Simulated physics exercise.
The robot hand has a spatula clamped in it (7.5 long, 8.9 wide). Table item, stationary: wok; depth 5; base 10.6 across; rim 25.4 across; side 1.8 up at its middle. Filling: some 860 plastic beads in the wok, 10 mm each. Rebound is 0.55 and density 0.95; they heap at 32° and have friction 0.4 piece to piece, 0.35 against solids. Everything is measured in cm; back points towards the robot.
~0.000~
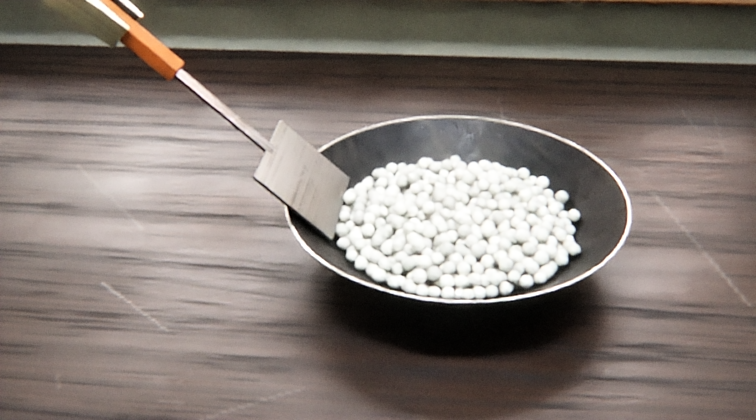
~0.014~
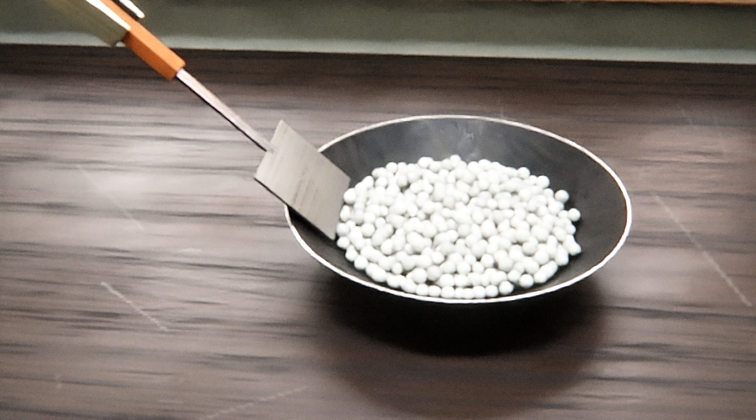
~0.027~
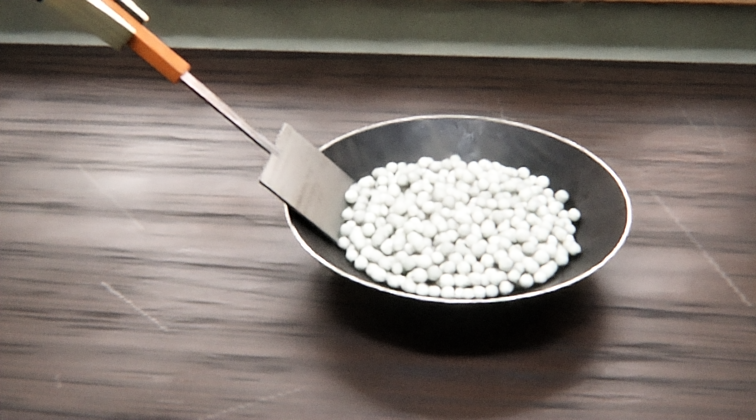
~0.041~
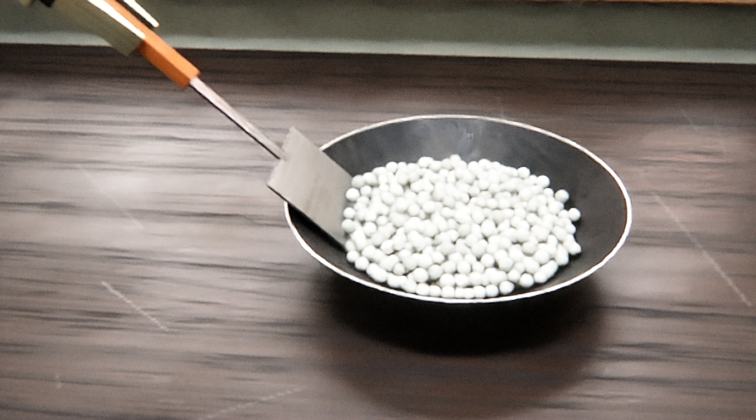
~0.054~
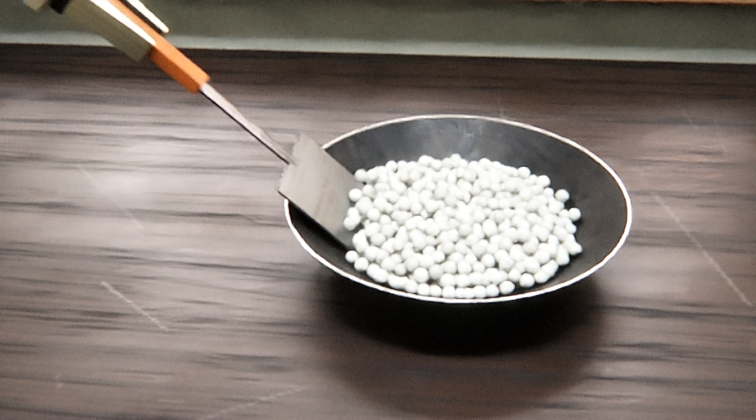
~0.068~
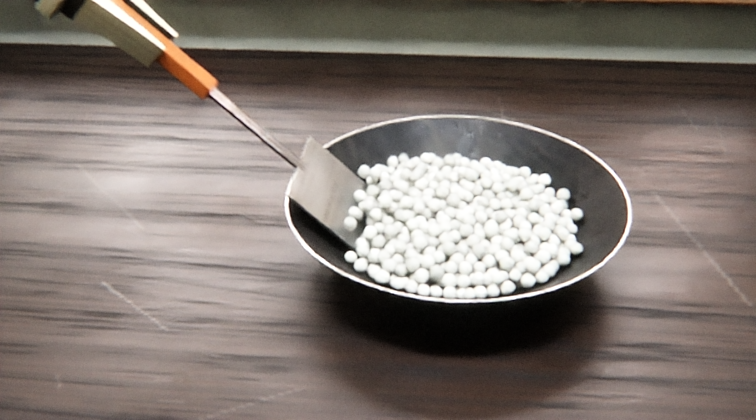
Spatula with an orange handle sliding slowly rightward and down into a black wok, nudging white beads at the left edge.
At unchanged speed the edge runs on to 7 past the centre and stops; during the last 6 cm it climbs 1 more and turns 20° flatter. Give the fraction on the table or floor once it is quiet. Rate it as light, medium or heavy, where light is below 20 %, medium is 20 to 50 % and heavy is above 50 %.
Rating: Light.
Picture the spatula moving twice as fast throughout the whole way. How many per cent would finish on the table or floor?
About 25 per cent.
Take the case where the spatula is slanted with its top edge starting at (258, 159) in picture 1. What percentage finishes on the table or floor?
Near 10 in a hundred.
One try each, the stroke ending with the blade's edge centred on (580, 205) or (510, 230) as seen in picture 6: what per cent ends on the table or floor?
Try 1: Approx. 25 %; try 2: Approx. 0 %.
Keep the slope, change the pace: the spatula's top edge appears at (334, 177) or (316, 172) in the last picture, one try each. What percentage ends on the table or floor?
Close to 30 per cent in the first try and close to 20 per cent in the second.
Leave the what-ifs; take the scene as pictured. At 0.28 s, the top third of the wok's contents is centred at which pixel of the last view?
Centre: Approx. (549, 201) in the last view.
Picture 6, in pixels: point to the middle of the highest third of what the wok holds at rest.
Centre: Roughly (560, 197).
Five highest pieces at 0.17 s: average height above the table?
5 cm.
After 0.17 s, sloping 44°, highest piece 5 above the table; 857 in the wok.
After 0.28 s, sloping 36°, highest piece 7 above the table; 857 in the wok.
After 0.53 s, sloping 24°, highest piece 7 above the table; 785 in the wok, 65 on the table or floor, 7 on the blade or in flight.
After 1.58 s, sloping 24°, highest piece 7 above the table; 783 in the wok, 74 on the table or floor.
In the end, 783 in the wok, 74 on the table or floor. That is 9 % on the table or floor.
